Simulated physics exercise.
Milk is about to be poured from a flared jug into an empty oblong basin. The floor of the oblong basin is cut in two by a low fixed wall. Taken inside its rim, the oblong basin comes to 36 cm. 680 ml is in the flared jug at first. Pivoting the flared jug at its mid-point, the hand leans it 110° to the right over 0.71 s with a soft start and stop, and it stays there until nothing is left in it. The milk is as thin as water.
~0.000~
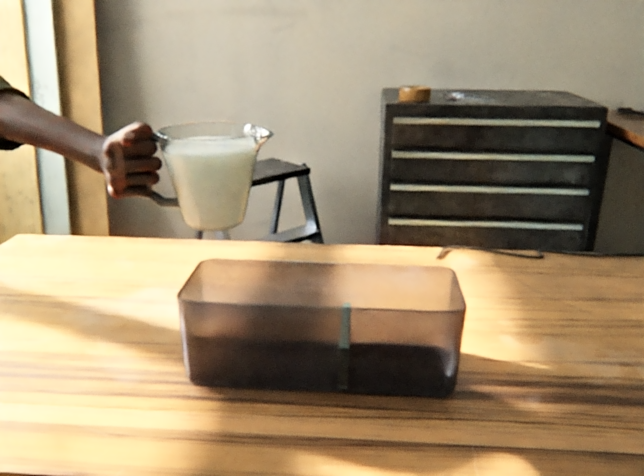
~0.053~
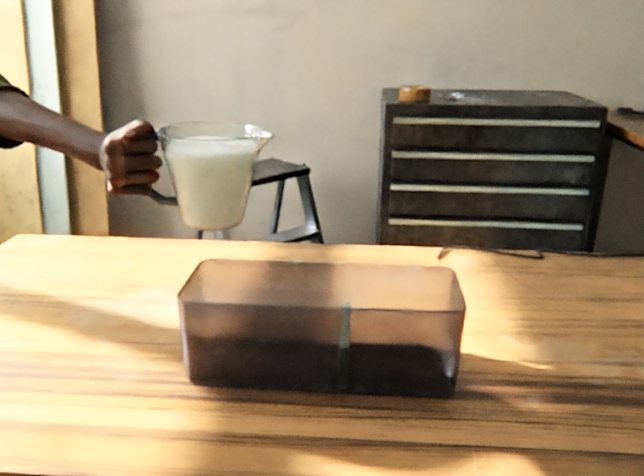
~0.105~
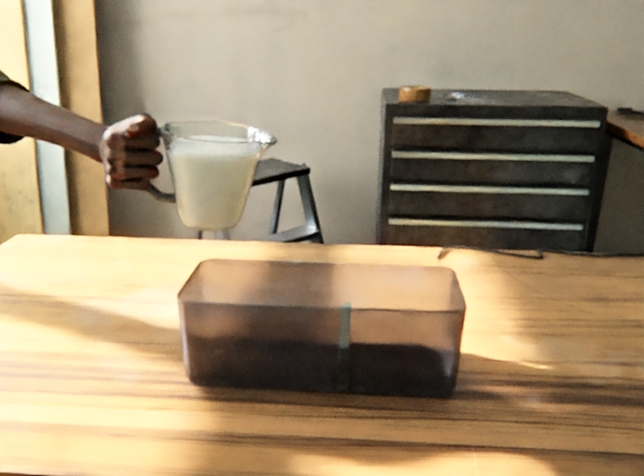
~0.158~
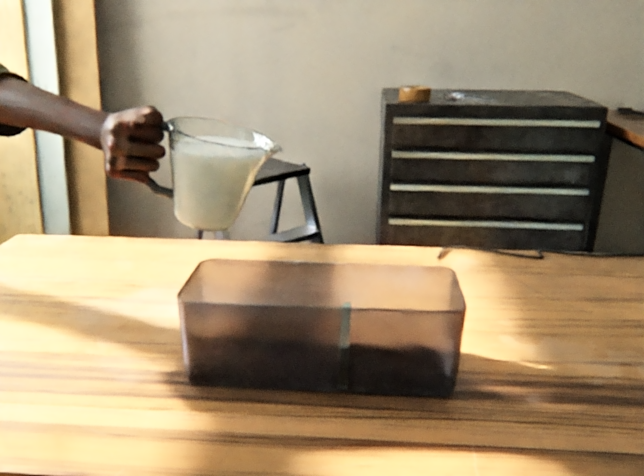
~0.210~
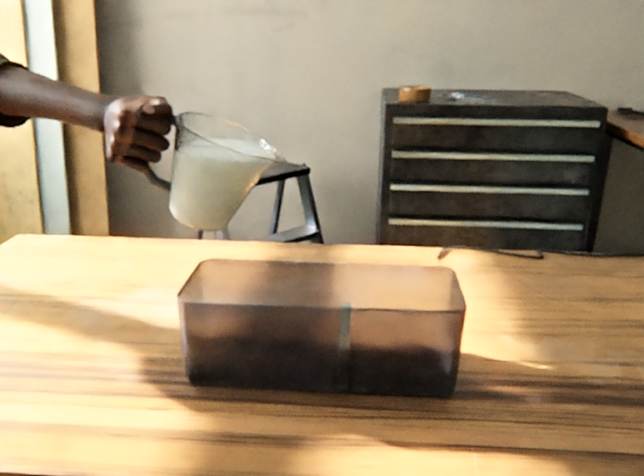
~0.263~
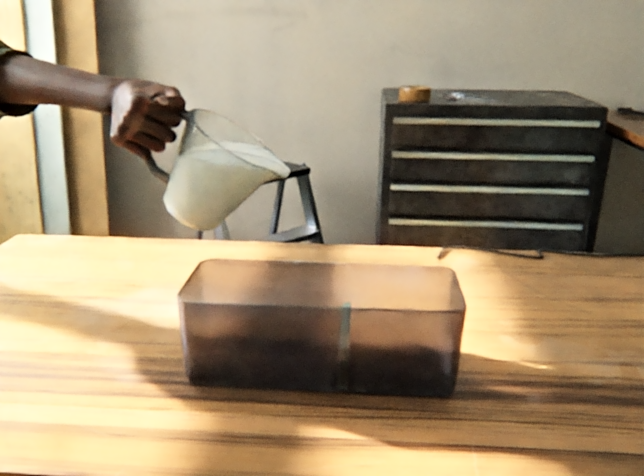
A hand reaching in from the left holds a clear flared jug of milk upright, then tilts it smoothly to the right, the milk sliding toward the lip. Below it, a smoky, see-through oblong basin sits on a striped wooden table. The still, level view faces a sunlit room with a grey wall, a dark drawer cabinet at right and a small stepladder behind.
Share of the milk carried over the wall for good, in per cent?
Near 6 per cent.
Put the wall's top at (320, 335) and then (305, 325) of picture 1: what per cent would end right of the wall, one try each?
Try 1: 35 %; try 2: 60 %.
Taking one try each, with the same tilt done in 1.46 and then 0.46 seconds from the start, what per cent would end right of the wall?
The first try gives 10 percent and the second 5 percent.
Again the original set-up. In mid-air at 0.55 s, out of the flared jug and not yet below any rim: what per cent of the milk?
Estimate: About 26 % of all of it.
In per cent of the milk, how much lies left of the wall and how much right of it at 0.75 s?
Around 84 on the left and around 3 on the right.
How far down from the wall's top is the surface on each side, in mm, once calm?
Left side: Around 38 mm. Right side: Around 58 mm.
After 0.55 s the tilt is 96° and 40 per cent is still to pour, 31 is left of the wall and 3 right of it.
After 0.75 s the tilt is 110° and 3 per cent is still to pour, 84 is left of the wall and 3 right of it.
After 0.97 s the tilt is 110° and 0 per cent is still to pour, 91 is left of the wall and 6 right of it.
After 1.21 s the tilt is 110° and 0 per cent is still to pour, 91 is left of the wall and 6 right of it.
In the end 91 per cent lies left of the wall, 6 right of it and 3 outside.
